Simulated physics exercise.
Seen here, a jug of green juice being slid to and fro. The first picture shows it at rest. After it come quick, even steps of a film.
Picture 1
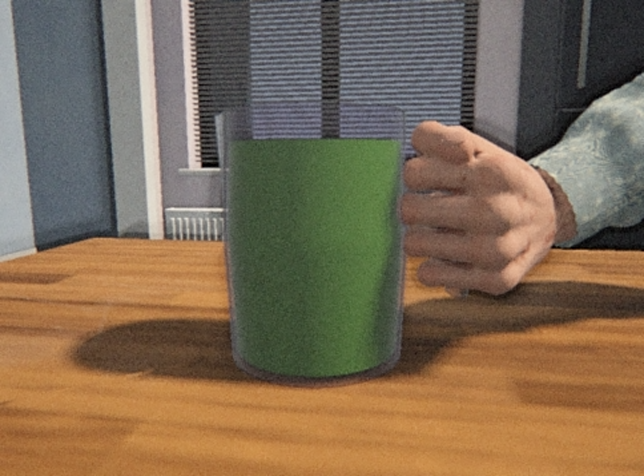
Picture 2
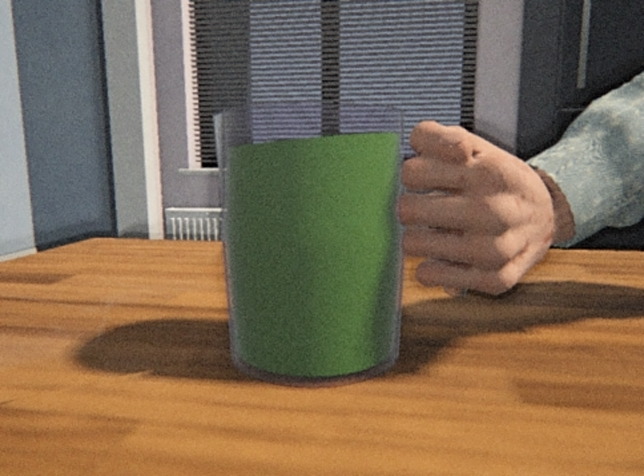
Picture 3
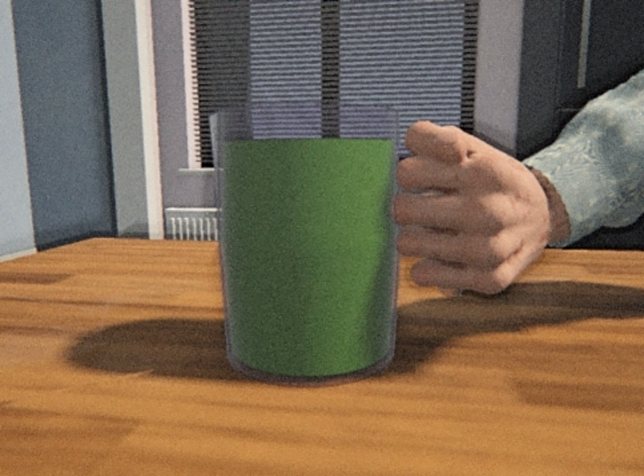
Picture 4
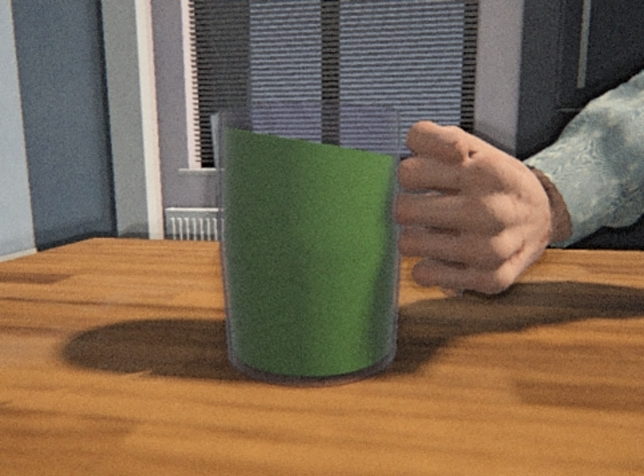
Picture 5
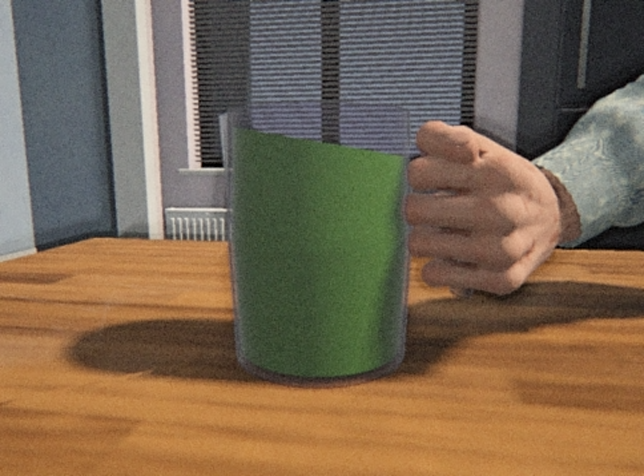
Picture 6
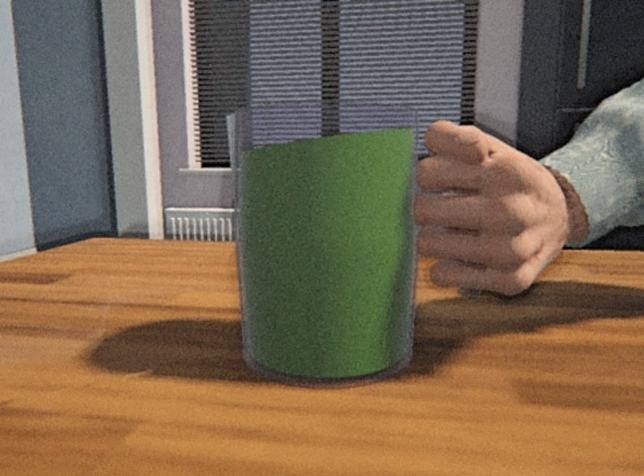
The clip opens on a clear jug nearly full of green juice, resting on a wooden table with a hand at its right side. The jug slides slightly left, and the juice tilts higher on the left; then it shifts back right, the surface finally sitting a little higher on the right.
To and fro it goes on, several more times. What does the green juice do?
It spills.
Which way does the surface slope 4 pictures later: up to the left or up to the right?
The left wall.
Soon after, the highest wave so far goes over the rim.
In the end, the highest wave so far goes over the rim; some is on the top.
